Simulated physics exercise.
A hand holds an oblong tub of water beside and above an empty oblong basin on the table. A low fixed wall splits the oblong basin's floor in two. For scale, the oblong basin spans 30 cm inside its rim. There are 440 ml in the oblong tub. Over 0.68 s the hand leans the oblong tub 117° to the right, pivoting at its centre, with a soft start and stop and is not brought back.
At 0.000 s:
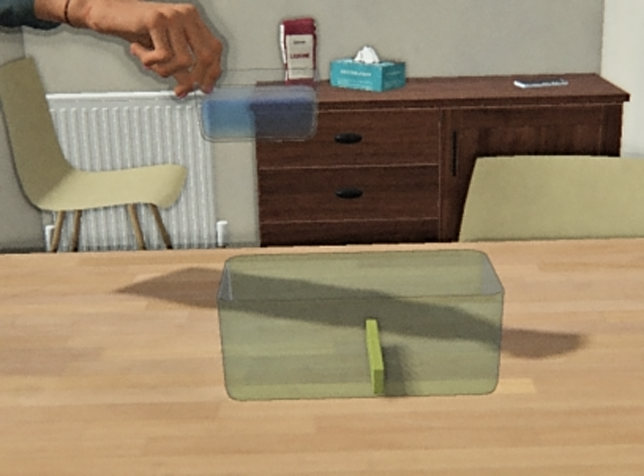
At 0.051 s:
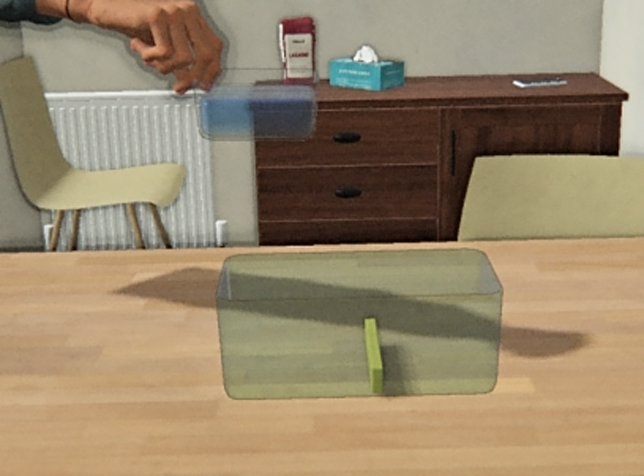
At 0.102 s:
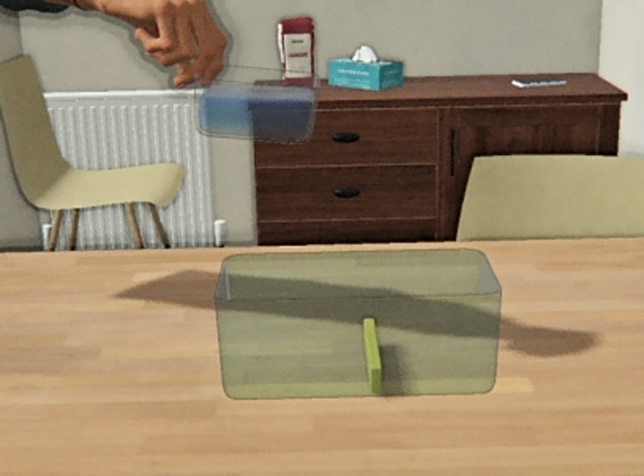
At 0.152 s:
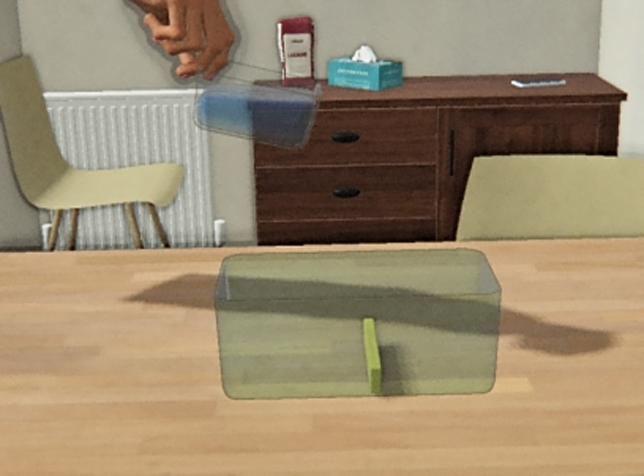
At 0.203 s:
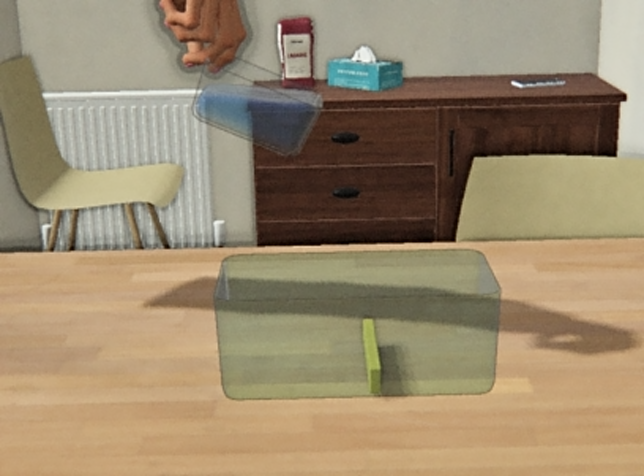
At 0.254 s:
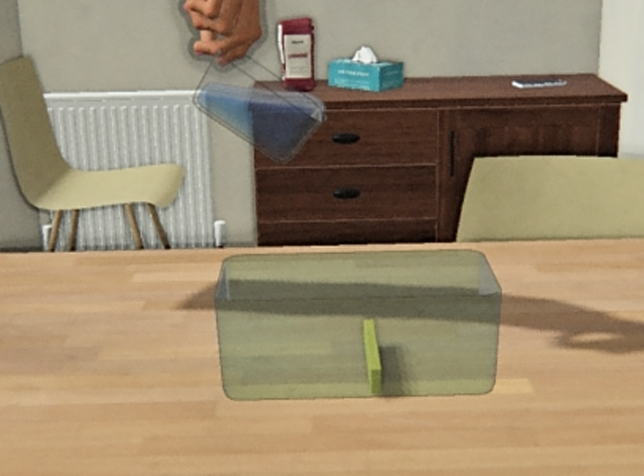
To begin with, a hand holds a clear oblong tub of blue water nearly level, above and left of an empty clear basin with a small green wall inside, on a wooden table. The hand then leans the tub to the right, slightly at first and then more steeply, as the water gathers toward its right end.
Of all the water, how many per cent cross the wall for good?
Roughly 55 per cent is past the wall.
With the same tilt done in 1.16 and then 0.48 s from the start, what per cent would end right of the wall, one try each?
First 60, then 35 per cent.
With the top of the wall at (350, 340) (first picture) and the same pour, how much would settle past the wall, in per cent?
Then about 75 per cent.
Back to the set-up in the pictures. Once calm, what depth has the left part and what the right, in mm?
Some 8 mm on the left and 14 mm on the right.
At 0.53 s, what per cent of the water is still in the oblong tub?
Some 10 per cent.
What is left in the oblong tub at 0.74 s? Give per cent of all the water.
About 0 per cent.
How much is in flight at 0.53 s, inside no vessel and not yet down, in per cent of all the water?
Near 56 in a hundred.
After 0.53 s the tilt is 104° and 9 per cent is still to pour, 5 is left of the wall and 31 right of it.
After 0.74 s the tilt is 117° and 0 per cent is still to pour, 38 is left of the wall and 55 right of it.
After 0.95 s the tilt is 117° and 0 per cent is still to pour, 44 is left of the wall and 54 right of it.
After 1.18 s the tilt is 117° and 0 per cent is still to pour, 43 is left of the wall and 55 right of it.
In the end 43 per cent lies left of the wall, 55 right of it and 2 outside.
